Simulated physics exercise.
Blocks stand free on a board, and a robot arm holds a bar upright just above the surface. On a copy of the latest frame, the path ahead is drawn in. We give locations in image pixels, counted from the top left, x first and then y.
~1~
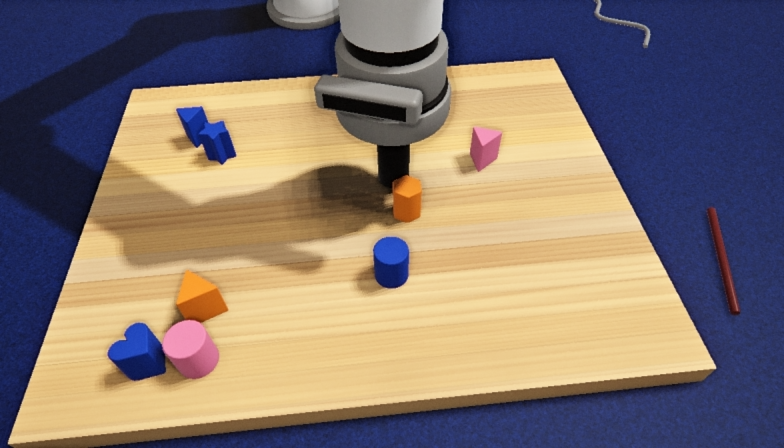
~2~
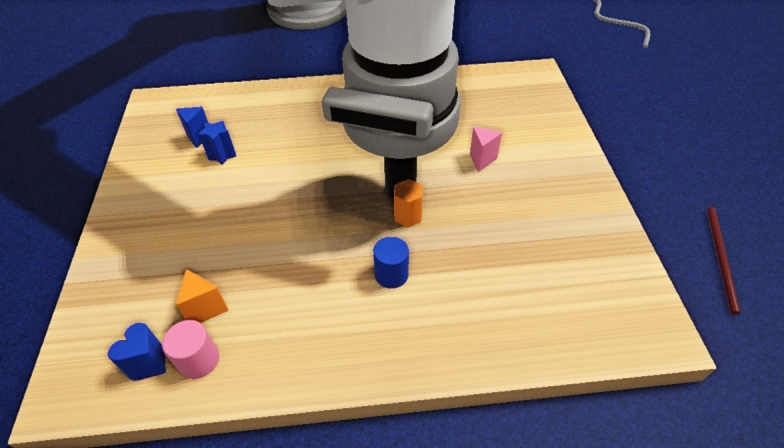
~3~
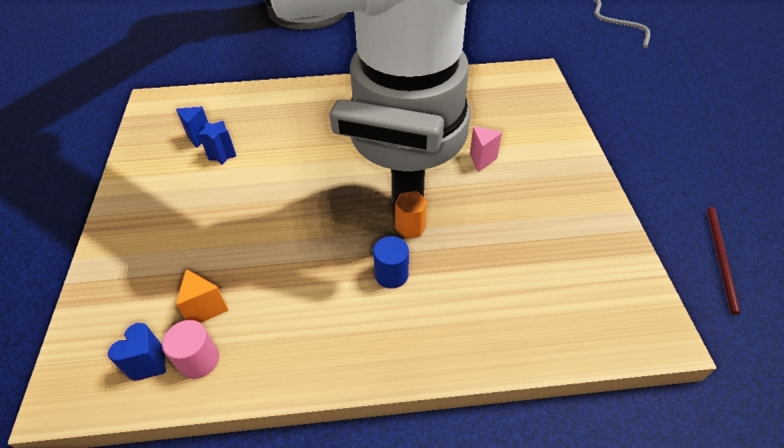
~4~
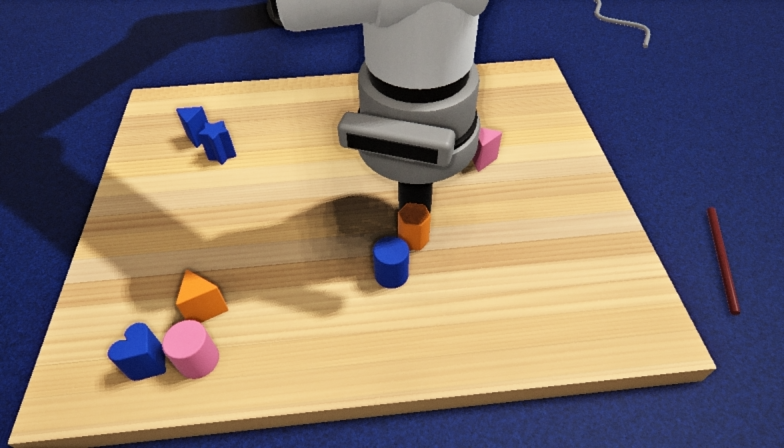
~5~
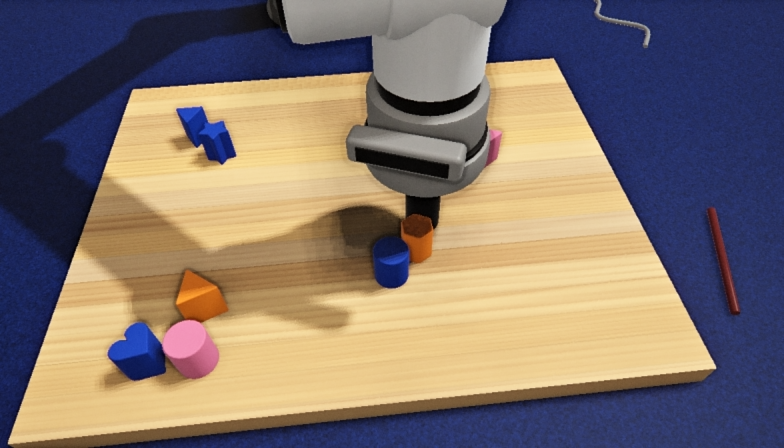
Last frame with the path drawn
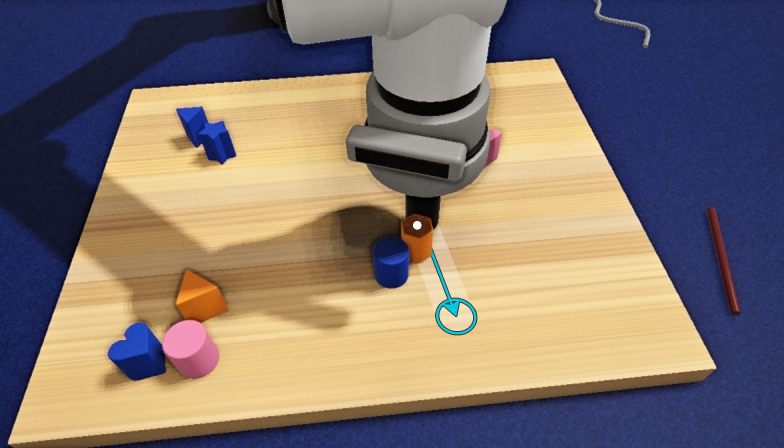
The video shows a robot arm above a wooden board of scattered coloured blocks, its dark bar pushing an orange six-sided block toward the viewer and slightly right, until it sits close beside a blue cylinder that stays still.
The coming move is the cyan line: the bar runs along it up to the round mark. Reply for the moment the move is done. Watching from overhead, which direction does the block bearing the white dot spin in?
Turns clockwise.
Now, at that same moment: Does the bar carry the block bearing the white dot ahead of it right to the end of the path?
The answer is no.
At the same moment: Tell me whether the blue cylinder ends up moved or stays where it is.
Well, the blue cylinder shifts from its place.
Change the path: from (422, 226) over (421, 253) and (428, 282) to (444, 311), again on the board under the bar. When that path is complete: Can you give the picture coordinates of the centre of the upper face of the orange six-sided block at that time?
The middle of its top is at (423, 312).
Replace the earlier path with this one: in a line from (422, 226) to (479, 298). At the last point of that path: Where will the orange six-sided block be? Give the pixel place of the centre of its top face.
The middle of its upper face will lie at (423, 251).
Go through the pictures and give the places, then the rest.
The first picture shows tip of the bar at (394, 178), middles of tops, blue cylinder at (391, 250), orange six-sided block at (407, 185).
The second picture shows bar at (401, 188), orange six-sided block at (408, 190).
The third picture shows bar at (408, 199), orange six-sided block at (411, 201).
The fourth picture shows bar at (415, 210), orange six-sided block at (414, 213).
The fifth picture shows bar at (422, 221), blue cylinder at (391, 250), orange six-sided block at (417, 225).
The line goes from (422, 226) directly to (456, 316); the dot is on the orange six-sided block.
The first path, step by step. One third of the way, bar at (433, 249); blue cylinder at (385, 258); orange six-sided block at (421, 255), turned 25° clockwise.
Two thirds of the way, bar at (445, 279); blue cylinder at (385, 258); orange six-sided block at (419, 278), turned 80° clockwise.
At the end, bar at (457, 311); blue cylinder at (385, 258); orange six-sided block at (418, 283), turned 110° clockwise.
